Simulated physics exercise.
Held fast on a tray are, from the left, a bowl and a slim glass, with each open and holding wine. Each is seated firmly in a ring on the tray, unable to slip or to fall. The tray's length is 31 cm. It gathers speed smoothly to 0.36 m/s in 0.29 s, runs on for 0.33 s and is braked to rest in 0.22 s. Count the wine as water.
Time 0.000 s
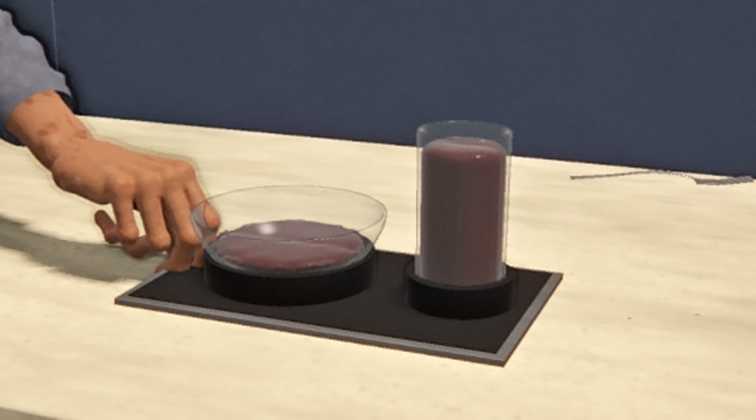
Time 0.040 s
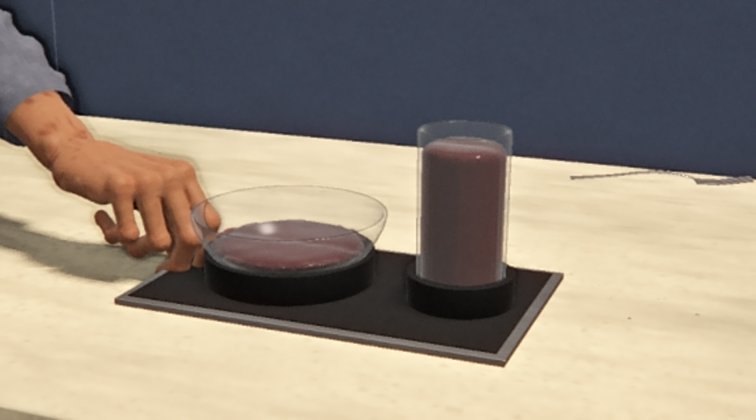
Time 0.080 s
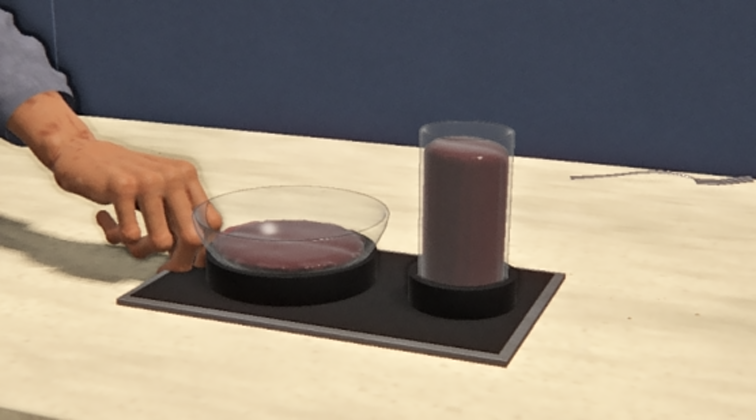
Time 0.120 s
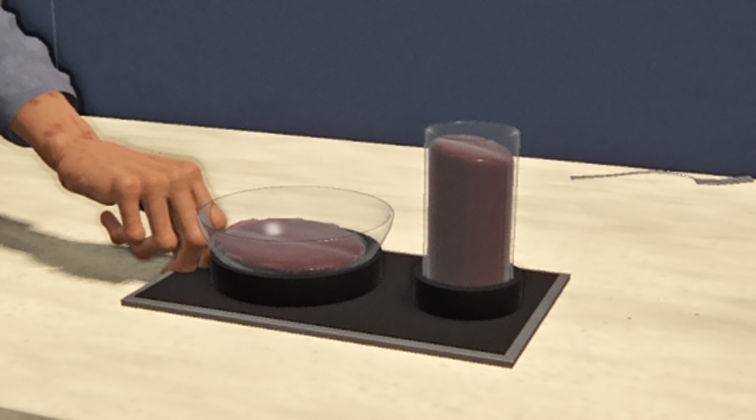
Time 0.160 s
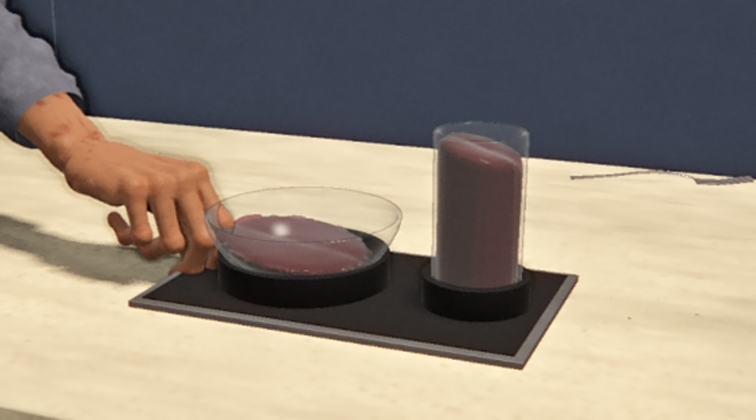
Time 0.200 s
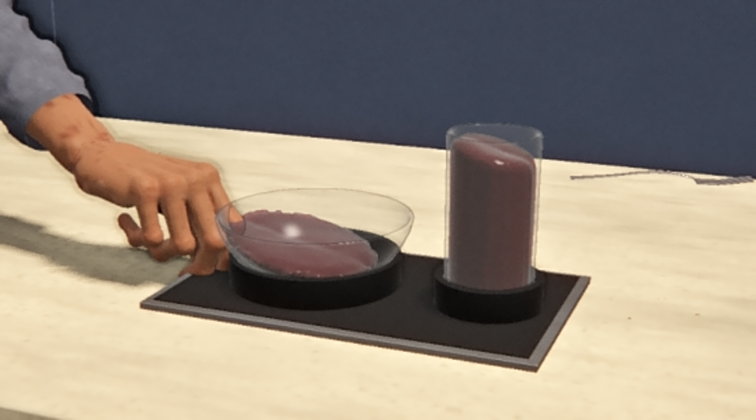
A black tray holding a glass bowl and slim glass of wine sliding right beside a hand, the dark red surfaces tilting.
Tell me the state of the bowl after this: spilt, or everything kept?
It has kept everything.
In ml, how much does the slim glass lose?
About 0 ml.
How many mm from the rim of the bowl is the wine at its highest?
Roughly 3 mm.
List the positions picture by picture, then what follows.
In the first picture, 0.0 cm from the start; bowl, level (225, 232) left, (364, 250) right, rim (379, 225); slim glass, level (427, 142) left, (507, 150) right, rim (508, 137); the wine in the bowl stands 24 mm below the rim.
In the second picture, 0.0 cm from the start; bowl, level (224, 232) left, (364, 250) right.
In the third picture, 0.2 cm from the start; bowl, level (226, 230) left, (365, 251) right.
In the fourth picture, 0.6 cm from the start; bowl, level (228, 228) left, (366, 254) right.
In the fifth picture, 1.3 cm from the start; bowl, level (232, 223) left, (359, 255) right.
In the sixth picture, 2.3 cm from the start; bowl, level (239, 217) left, (354, 255) right; slim glass, level (456, 136) left, (533, 158) right.
Then, 0.42 s in, the tray moves at 0.36 m/s; losses from the left are 0, 0 ml.
Then, 0.64 s in, the tray moves at 0.35 m/s; losses from the left are 0, 0 ml.
Then, 0.86 s in, the tray moves at 0.00 m/s; losses from the left are 0, 0 ml.
Then, 1.09 s in, the tray moves at 0.00 m/s; losses from the left are 0, 0 ml.
Finally, losses from the left are 0, 0 ml.
